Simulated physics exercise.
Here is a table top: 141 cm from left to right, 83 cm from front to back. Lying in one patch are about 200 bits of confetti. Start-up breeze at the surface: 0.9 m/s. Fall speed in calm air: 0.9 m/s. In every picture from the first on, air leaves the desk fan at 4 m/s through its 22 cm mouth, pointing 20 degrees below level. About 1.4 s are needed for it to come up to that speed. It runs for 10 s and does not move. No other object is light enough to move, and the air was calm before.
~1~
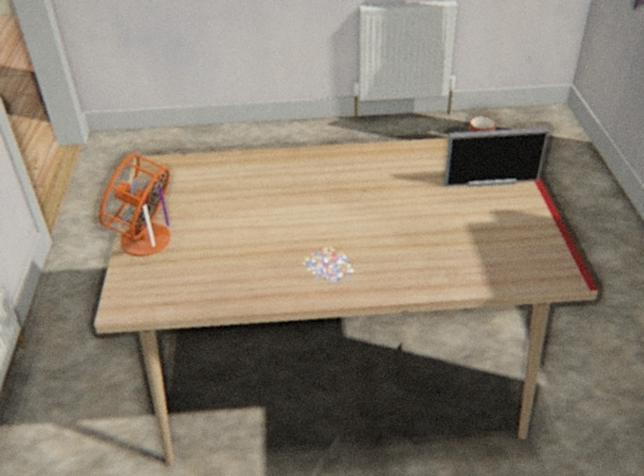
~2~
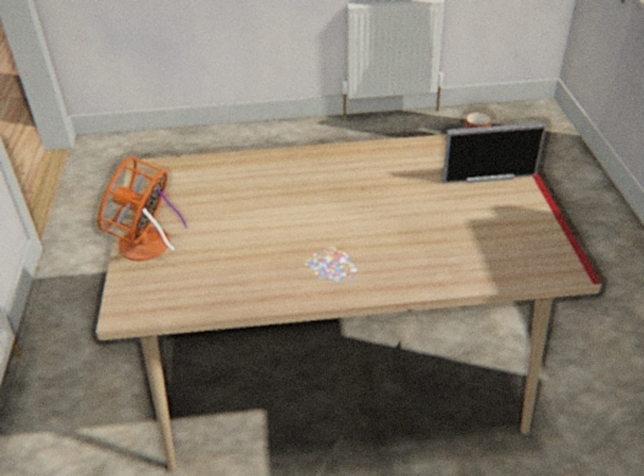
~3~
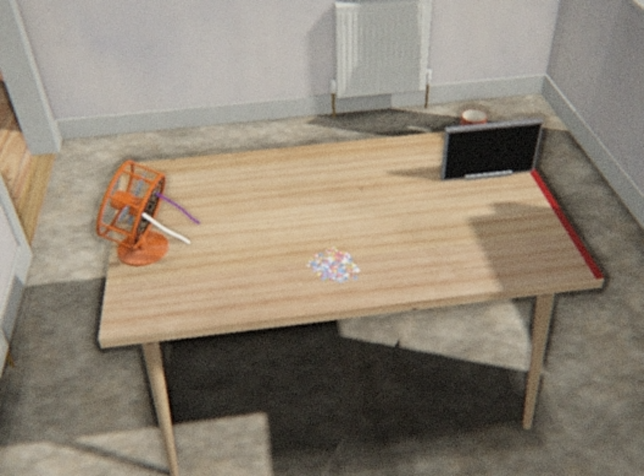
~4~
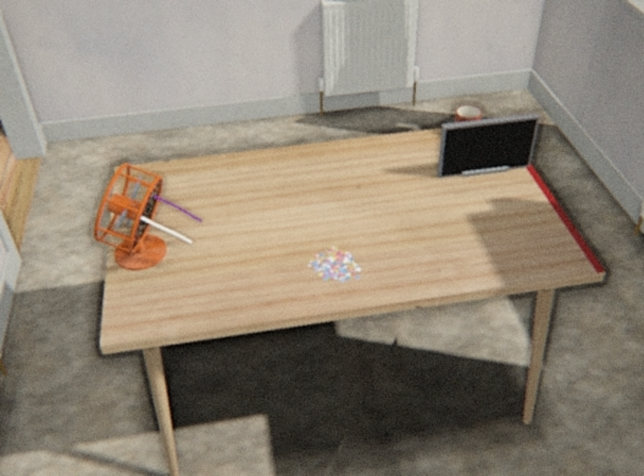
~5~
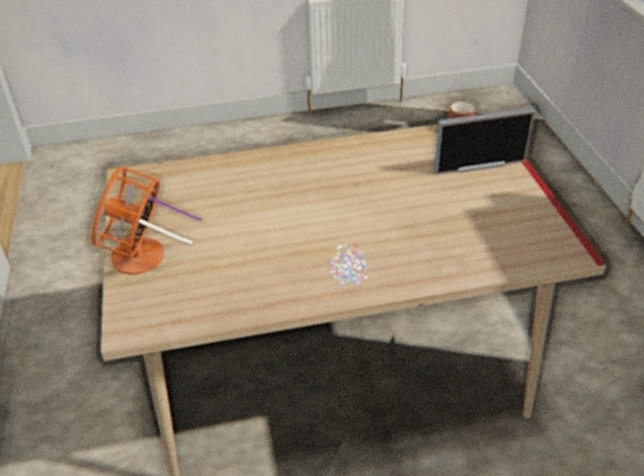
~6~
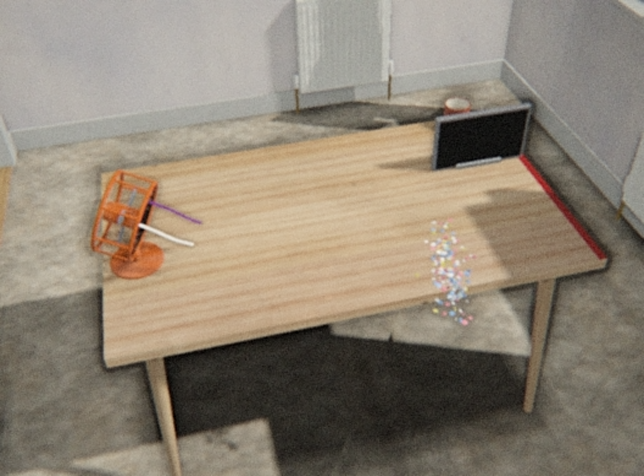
A patch of colourful confetti lay still on a wooden table while ribbons on the orange fan at left lifted and streamed out, then the bits stirred and swept right, spreading out near the front edge.
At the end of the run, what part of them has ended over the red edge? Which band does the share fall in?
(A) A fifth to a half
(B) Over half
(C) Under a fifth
The answer is A.
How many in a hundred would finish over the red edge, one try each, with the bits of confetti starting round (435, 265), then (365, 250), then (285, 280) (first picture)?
Going through the three spots in order, you'd get 70 percent, 100 percent and 0 percent.
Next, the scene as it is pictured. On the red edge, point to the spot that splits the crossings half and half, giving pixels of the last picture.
About (584, 230).
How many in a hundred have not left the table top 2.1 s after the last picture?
Around 0 percent remain.
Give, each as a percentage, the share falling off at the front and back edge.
I'd guess close to 60 percent front and near 0 percent back.
Then, 0.9 s after the last picture, 38 % are over the red edge; 100 % have settled or left.
Then, 2.1 s after the last picture, 38 % are over the red edge; 100 % have settled or left.
Then, 4.4 s after the last picture, 38 % are over the red edge; 100 % have settled or left.
Then, 8.9 s after the last picture, at the end, 38 % are over the red edge.
